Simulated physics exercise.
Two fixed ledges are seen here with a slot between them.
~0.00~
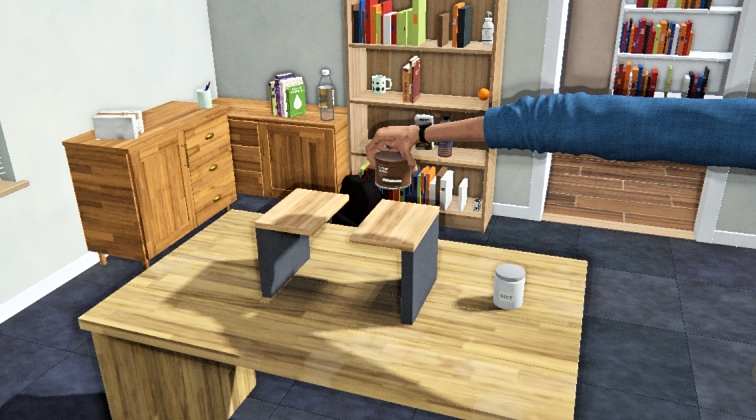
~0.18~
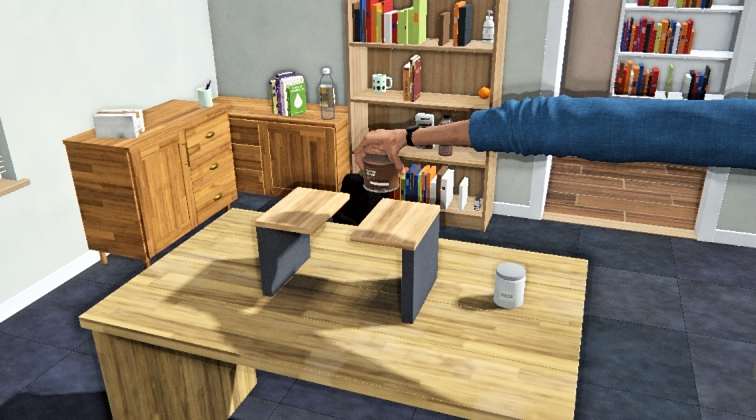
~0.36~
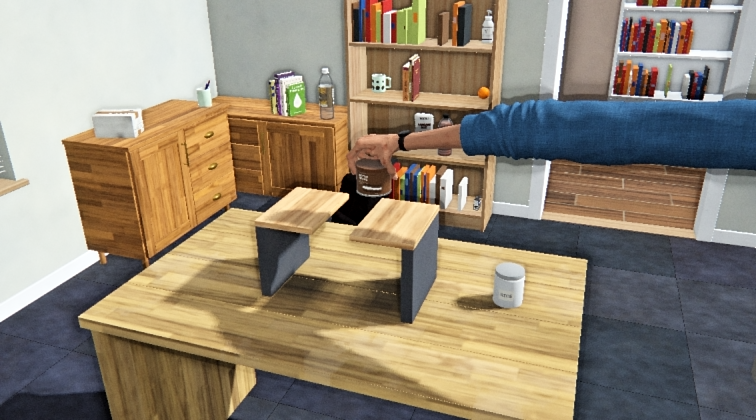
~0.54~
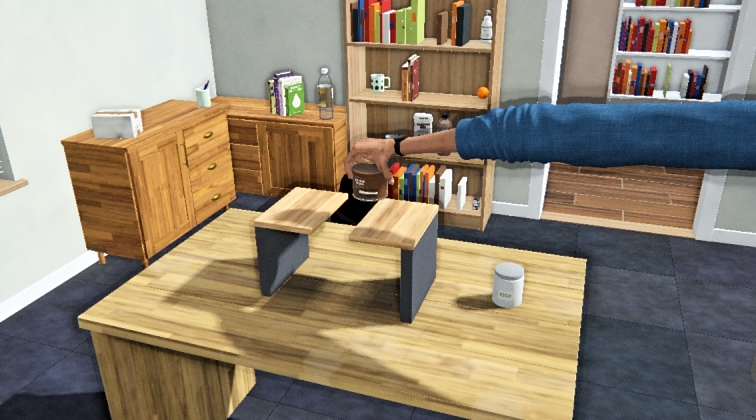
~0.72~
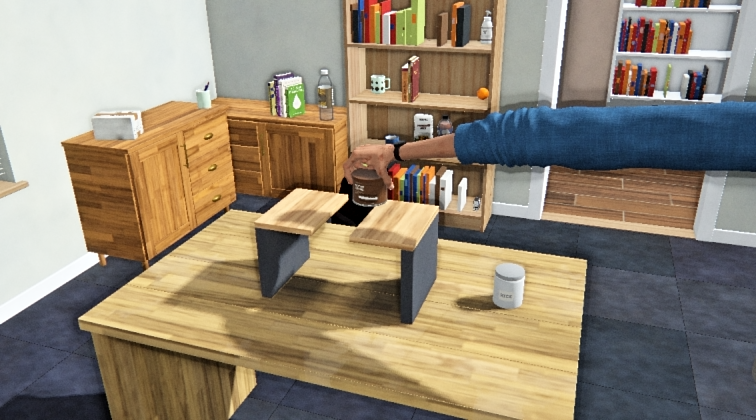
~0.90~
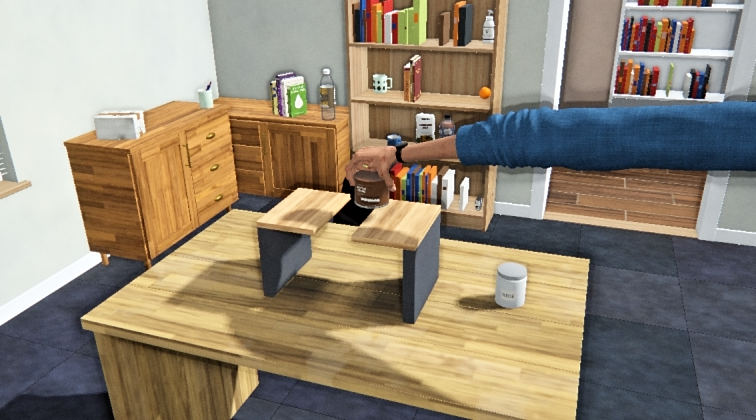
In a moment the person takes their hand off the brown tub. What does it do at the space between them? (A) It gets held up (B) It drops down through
The answer is A.
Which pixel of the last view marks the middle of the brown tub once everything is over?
Roughly (372, 203).
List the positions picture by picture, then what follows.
In the first picture, on its way; brown tub (393, 169); white jar (509, 286).
In the second picture, on its way; brown tub (381, 173); white jar (510, 285).
In the third picture, on its way; brown tub (374, 177); white jar (509, 285).
In the fourth picture, on its way; brown tub (370, 181); white jar (508, 285).
In the fifth picture, on its way; brown tub (370, 186); white jar (509, 286).
In the sixth picture, held still over the gap; brown tub (372, 189); white jar (511, 285).
After 1.22 s, brown tub shifted a little near (372, 203).
After 1.56 s, brown tub resting near (372, 203).
In the end (1.9 s), moved from the start, brown tub; white jar unmoved. At the end, from the last picture's camera, brown tub near (372, 203). The tub is caught.
